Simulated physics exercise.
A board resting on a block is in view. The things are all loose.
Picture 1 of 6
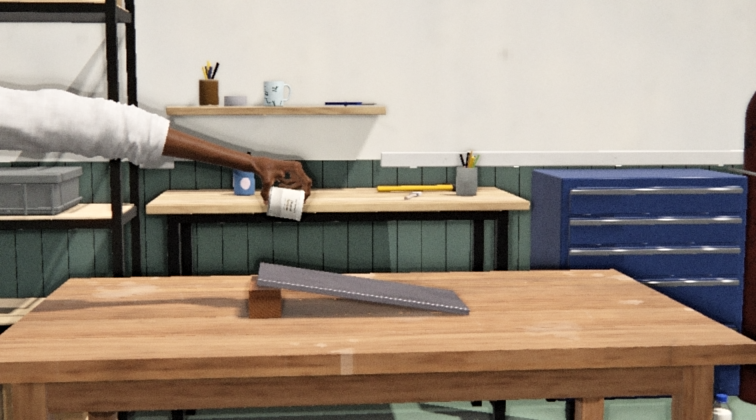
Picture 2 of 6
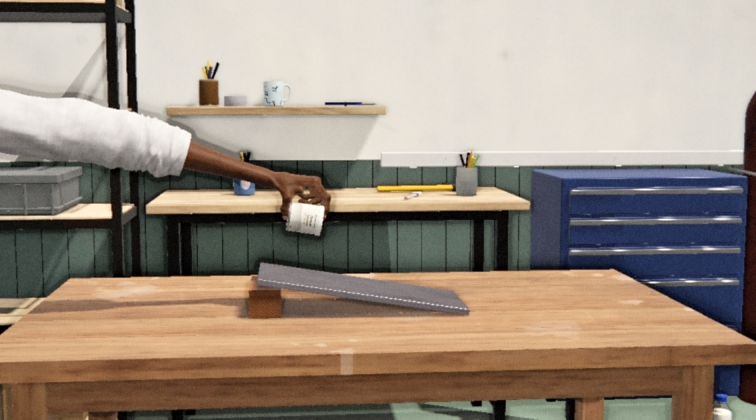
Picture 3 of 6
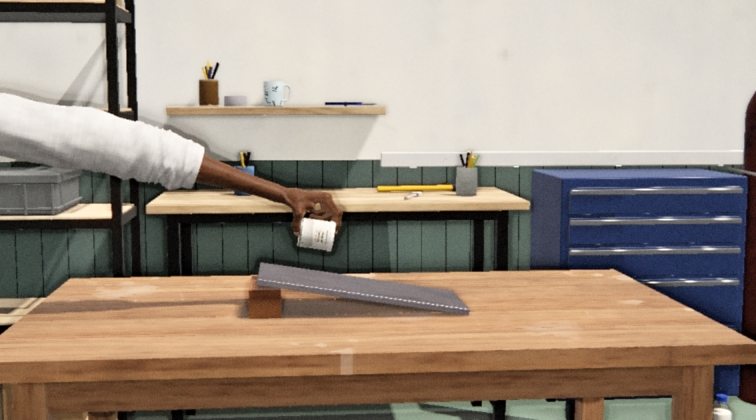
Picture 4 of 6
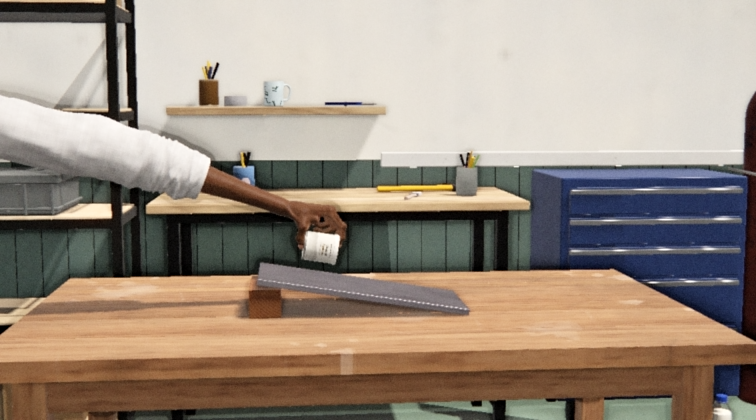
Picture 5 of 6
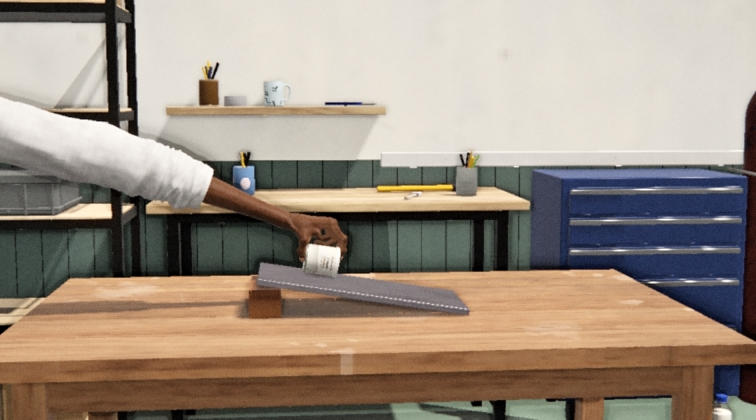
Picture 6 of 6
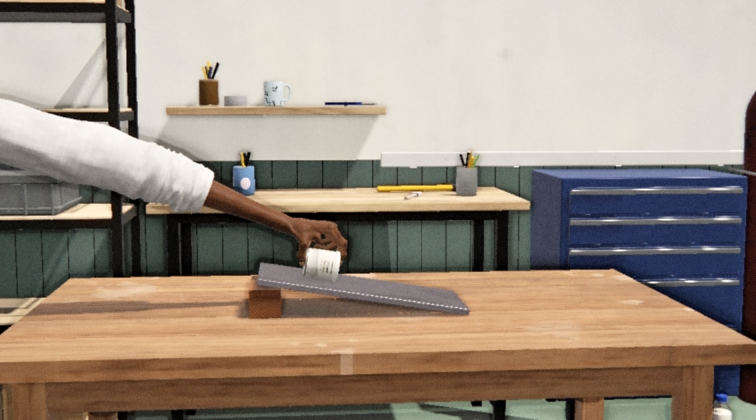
A dark-skinned hand in a white sleeve reaches in from the left over a wooden table in a workshop, seen from the front by a still camera. A grey board slopes down to the right from a reddish-brown block, with a pale shelf, a bench and blue drawers behind. The hand carries a white tin rightward and down, then holds it on the board's upper part.
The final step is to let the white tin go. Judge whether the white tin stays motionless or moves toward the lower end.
Just watch, it won't stir.
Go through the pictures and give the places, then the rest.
In the first picture, coming down; white tin (285, 203).
In the second picture, coming down; white tin (305, 218).
In the third picture, coming down; white tin (316, 234).
In the fourth picture, coming down; white tin (320, 248).
In the fifth picture, coming down; white tin (321, 260).
In the sixth picture, in place under the hand; white tin (321, 264).
Then, 0.20 s after the last picture, nothing has stirred.
Then, 0.40 s after the last picture, white tin resting near (321, 264).
At rest, it is in place. Seen from the same camera at the end, white tin near (321, 264). The white tin stays where it is put.
